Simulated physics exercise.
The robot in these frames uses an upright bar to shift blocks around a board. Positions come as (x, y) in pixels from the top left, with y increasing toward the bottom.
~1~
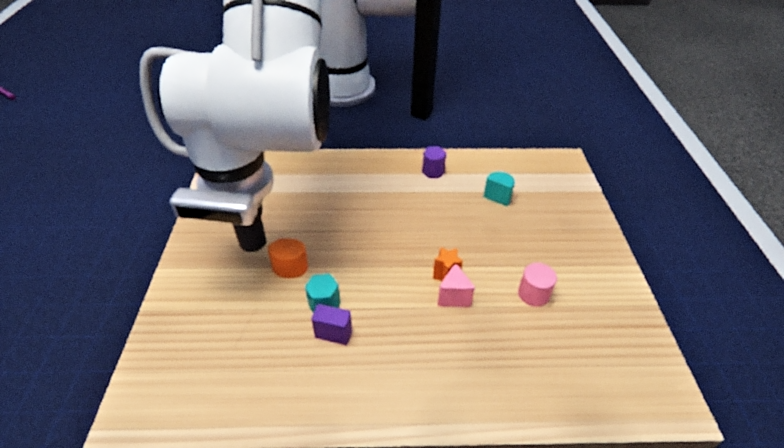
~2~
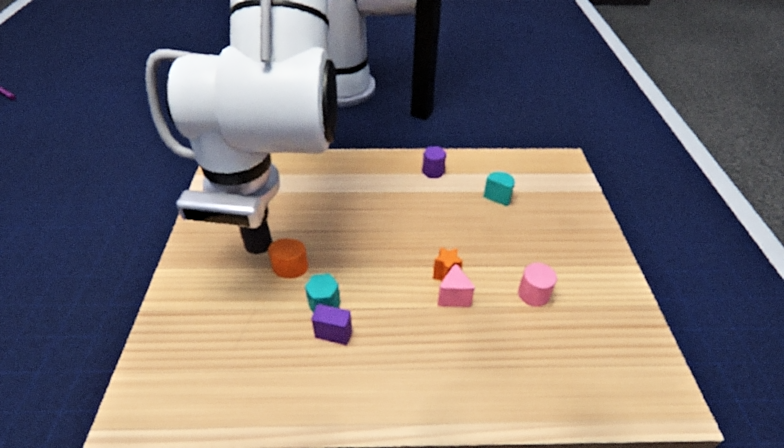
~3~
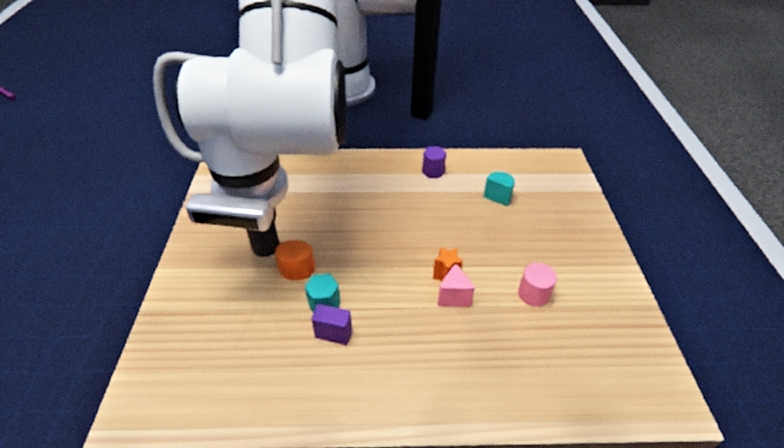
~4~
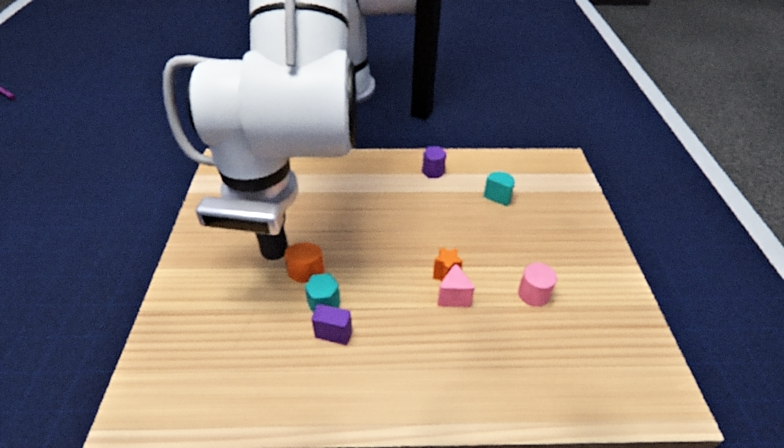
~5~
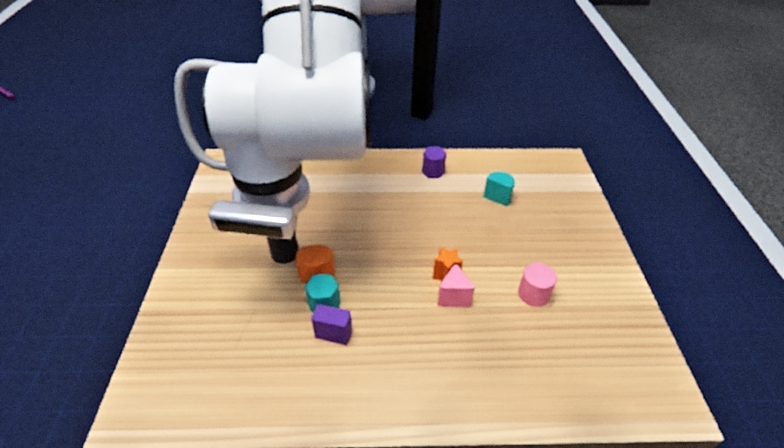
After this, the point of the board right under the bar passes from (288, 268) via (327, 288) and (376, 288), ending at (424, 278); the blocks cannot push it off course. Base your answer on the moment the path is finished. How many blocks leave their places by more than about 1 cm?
Counting only shifts above 1 cm, I get two blocks.
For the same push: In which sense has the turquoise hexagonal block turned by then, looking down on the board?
From the top: Clockwise.
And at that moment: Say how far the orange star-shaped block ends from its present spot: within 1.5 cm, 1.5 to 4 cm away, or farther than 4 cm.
It ends within 1.5 cm of its spot.
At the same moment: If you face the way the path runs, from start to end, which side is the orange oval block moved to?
Left.
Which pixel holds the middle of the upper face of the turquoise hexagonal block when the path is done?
Pixel (339, 298).
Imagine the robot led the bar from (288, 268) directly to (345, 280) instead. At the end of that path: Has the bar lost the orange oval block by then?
I'd say no.
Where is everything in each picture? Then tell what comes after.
In the first frame, lower end of the bar at (253, 242), tops of blocks, orange oval block at (286, 248), turquoise hexagonal block at (322, 285), purple oblong block at (331, 315), orange star-shaped block at (449, 257).
In the second frame, bar at (259, 245), blocks as before.
In the third frame, bar at (266, 247), orange oval block at (293, 250).
In the fourth frame, bar at (275, 250), orange oval block at (303, 252).
In the fifth frame, bar at (285, 254), orange oval block at (314, 255), turquoise hexagonal block at (322, 285), purple oblong block at (331, 315), orange star-shaped block at (449, 257).
What follows on the original path. One third of the way, bar at (326, 275); orange oval block at (356, 262), turned 60° anticlockwise; turquoise hexagonal block at (330, 294), turned 20° clockwise.
Two thirds of the way, bar at (377, 274); orange oval block at (392, 250); turquoise hexagonal block at (339, 298), turned 55° clockwise; purple oblong block at (330, 320).
At the end, bar at (425, 264); orange oval block at (412, 239), turned 205° anticlockwise; turquoise hexagonal block at (339, 298), turned 55° clockwise; purple oblong block at (330, 320); orange star-shaped block at (454, 256).
